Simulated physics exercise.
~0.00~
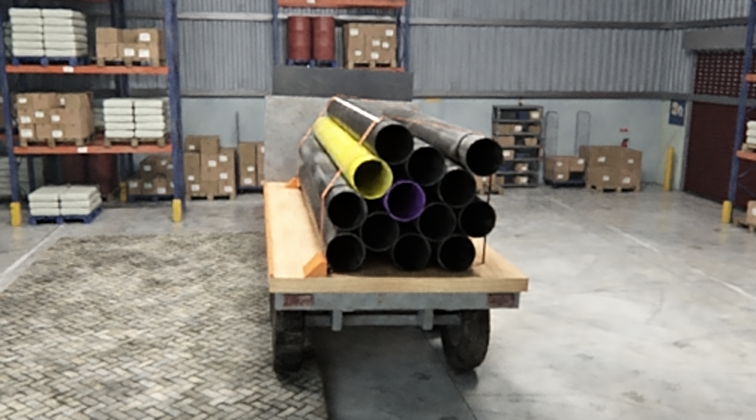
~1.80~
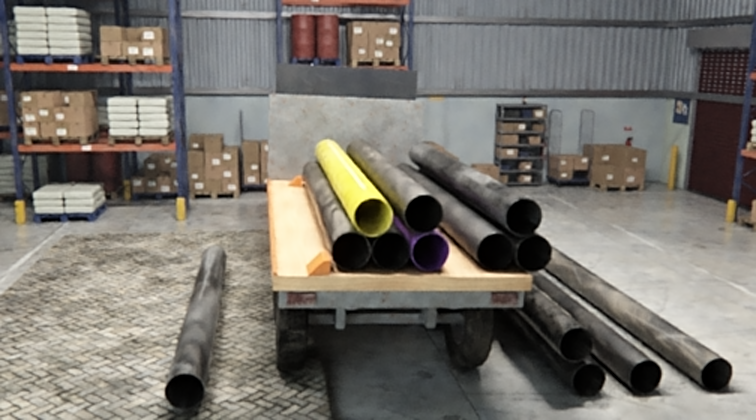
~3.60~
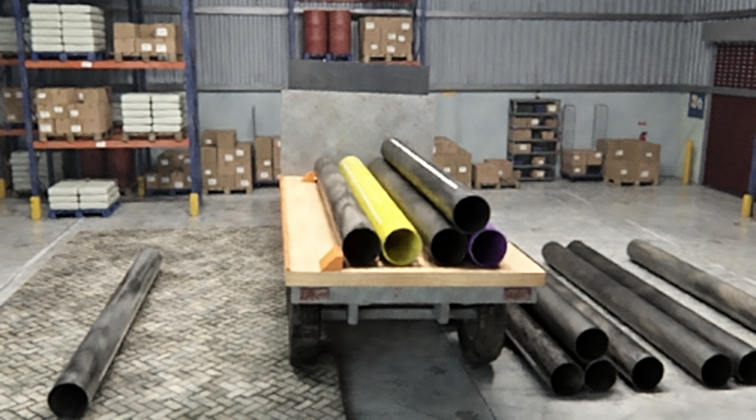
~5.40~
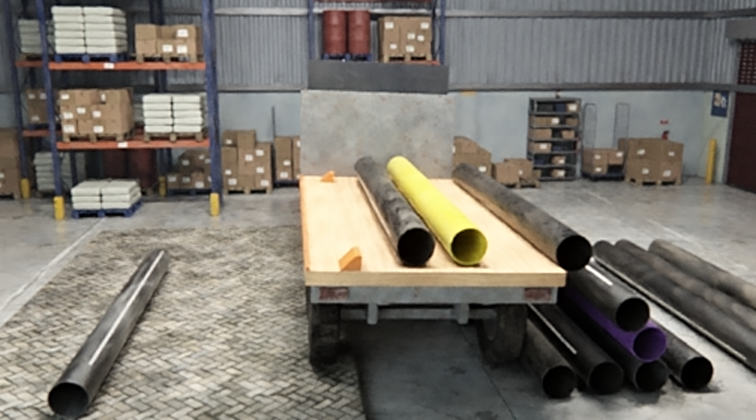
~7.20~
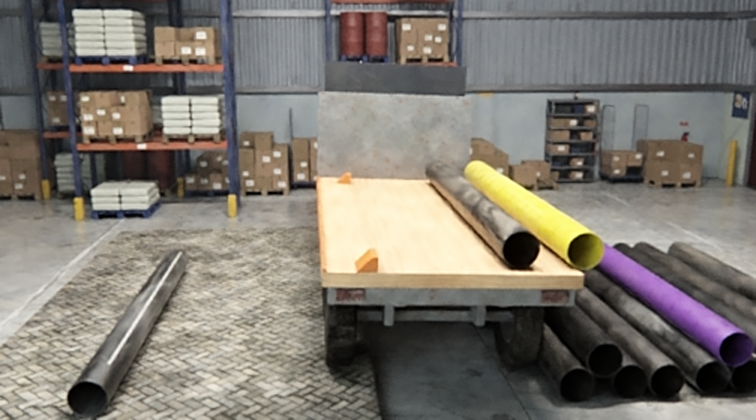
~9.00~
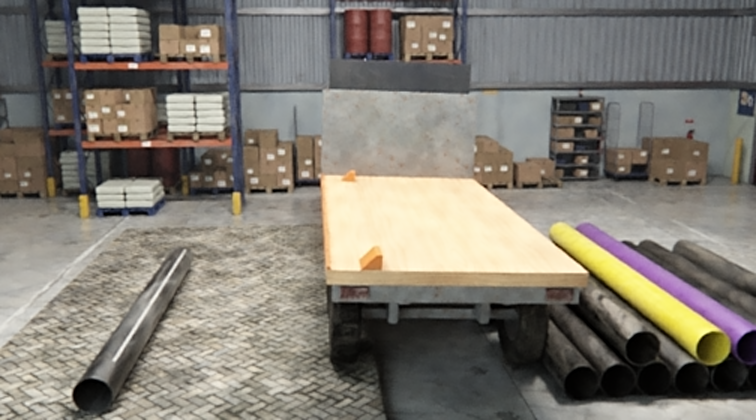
A flatbed lorry stood in a warehouse with a stack of black, yellow and purple pipes that collapsed and rolled off, mostly to the right, the purple going before the yellow, until the deck was empty and one black pipe lay on the left.
